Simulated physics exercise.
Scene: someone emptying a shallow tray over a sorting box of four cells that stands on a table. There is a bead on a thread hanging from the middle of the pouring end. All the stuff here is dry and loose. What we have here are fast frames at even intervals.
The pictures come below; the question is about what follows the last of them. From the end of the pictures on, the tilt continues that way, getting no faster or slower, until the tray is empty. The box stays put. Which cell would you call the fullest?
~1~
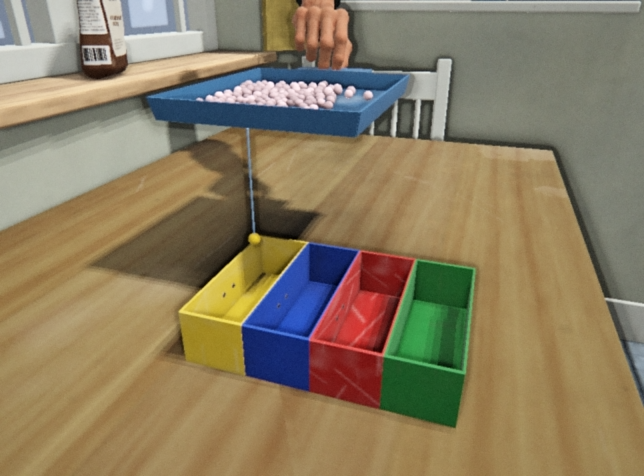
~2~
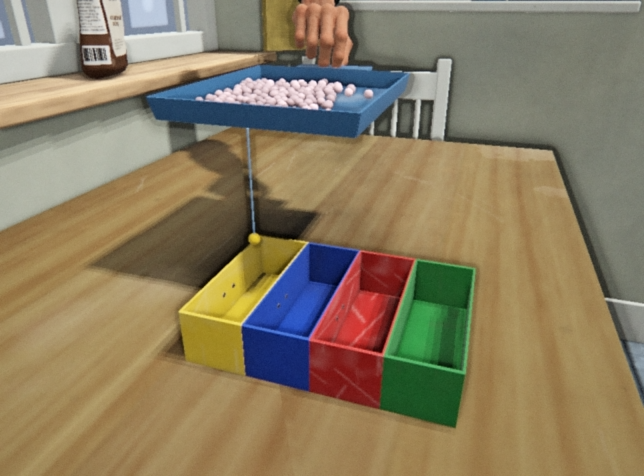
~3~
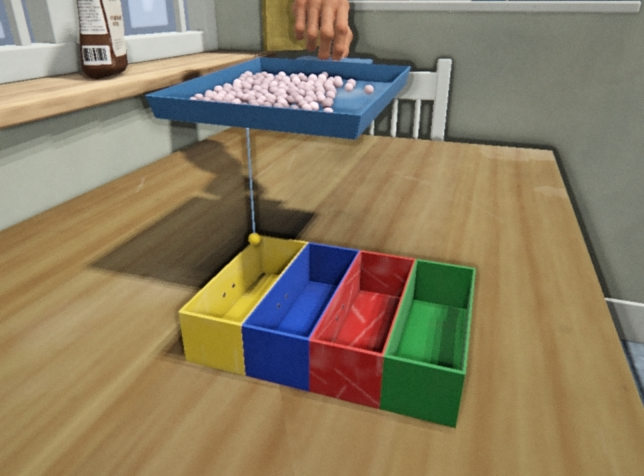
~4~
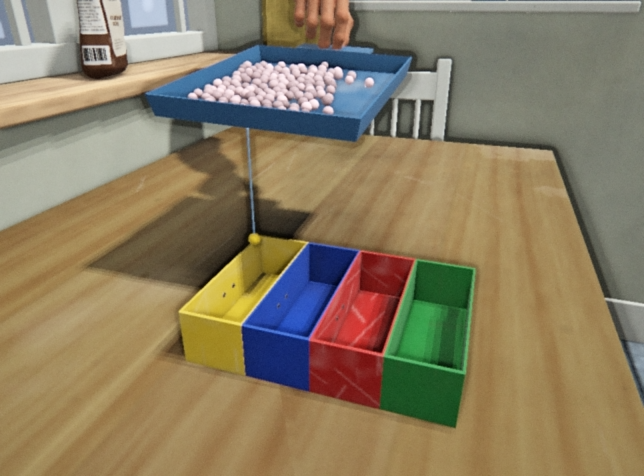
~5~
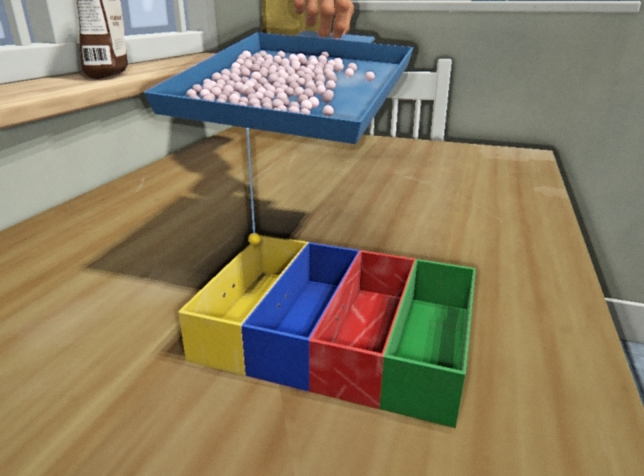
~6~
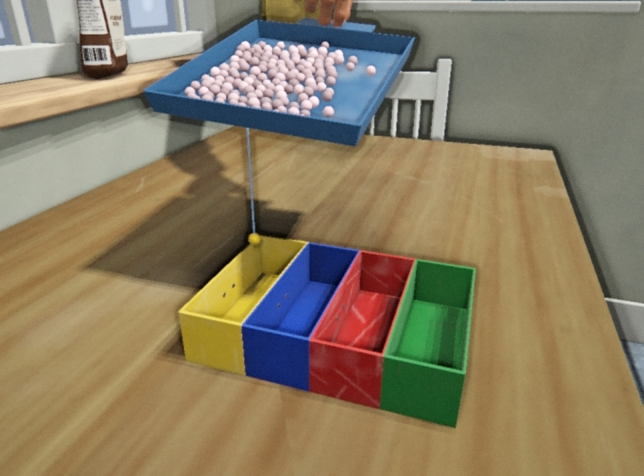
I would call the blue cell the fullest.
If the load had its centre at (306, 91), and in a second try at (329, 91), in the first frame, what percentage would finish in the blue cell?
Around 40 then around 50 per cent.
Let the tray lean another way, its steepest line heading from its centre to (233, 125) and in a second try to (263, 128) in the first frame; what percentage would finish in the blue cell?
10 per cent, then 30 per cent.
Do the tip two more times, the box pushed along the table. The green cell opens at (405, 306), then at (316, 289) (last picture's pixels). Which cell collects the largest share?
In order: The cell in red, green.
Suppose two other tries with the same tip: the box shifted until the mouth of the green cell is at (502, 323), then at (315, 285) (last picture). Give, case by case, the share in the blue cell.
Roughly 40% first, roughly 0% second.
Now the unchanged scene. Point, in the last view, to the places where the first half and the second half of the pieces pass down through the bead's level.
Earlier half at (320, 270), later half at (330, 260).
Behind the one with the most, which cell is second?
The second spot goes to the red one.
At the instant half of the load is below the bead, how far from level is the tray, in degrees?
90 degrees.
Soon after the last picture, tray tipped steeply; nearly all on the tray; a stray few falling or outside the box.
A little later, tray tipped right over; about a quarter on the tray; about a third in the blue cell; about a quarter in the red cell; a small part in the yellow cell; a stray few in the green cell; a small part falling or outside the box.
Later still, tray tipped past a quarter turn; about half in the blue cell; about a third in the red cell; a small part in the yellow cell; a stray few in the green cell; a stray few falling or outside the box.
At rest, tray tipped past a quarter turn; about half in the blue cell; about a third in the red cell; a small part in the yellow cell; a stray few in the green cell; a stray few outside the box.
